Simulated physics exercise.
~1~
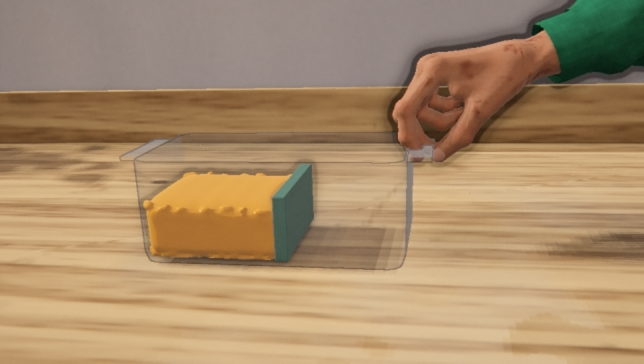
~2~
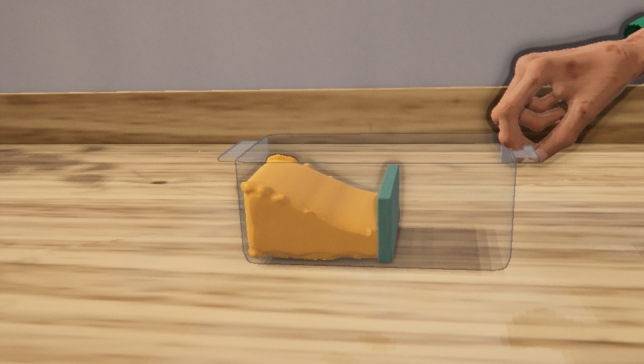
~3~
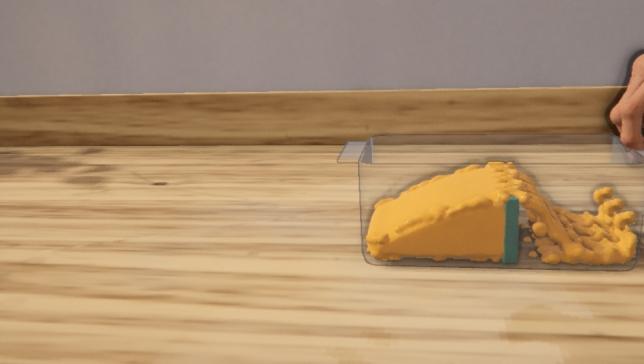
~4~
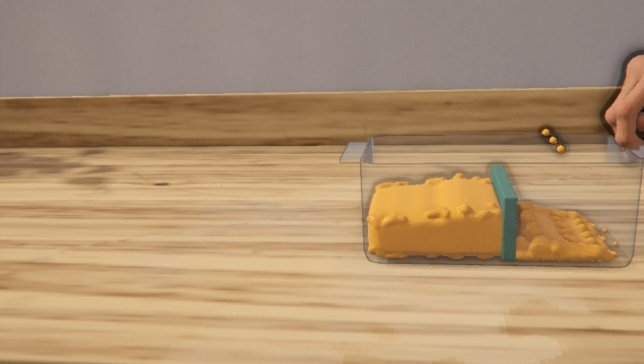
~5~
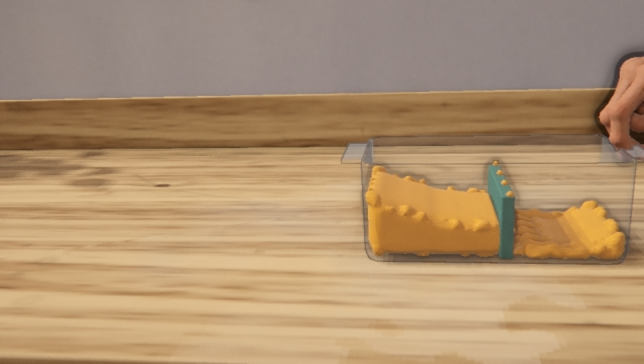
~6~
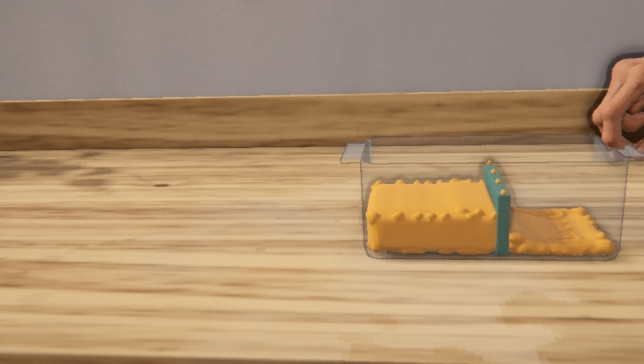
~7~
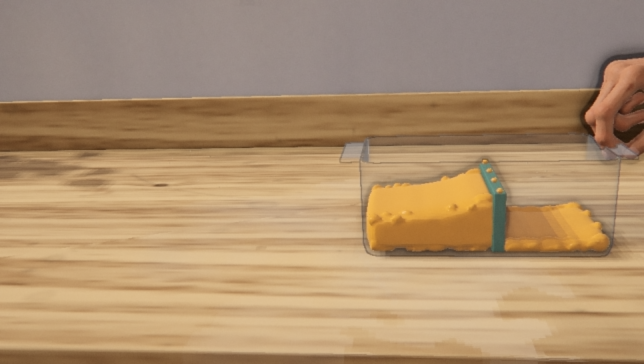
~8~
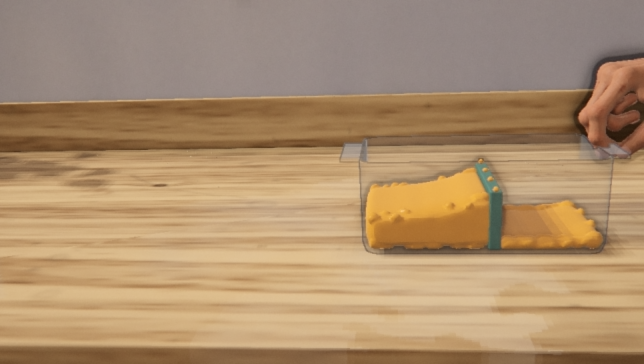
Clear oblong tub pulled right by a hand, its orange juice surging over the teal divider, then rocking with some left on the right side.
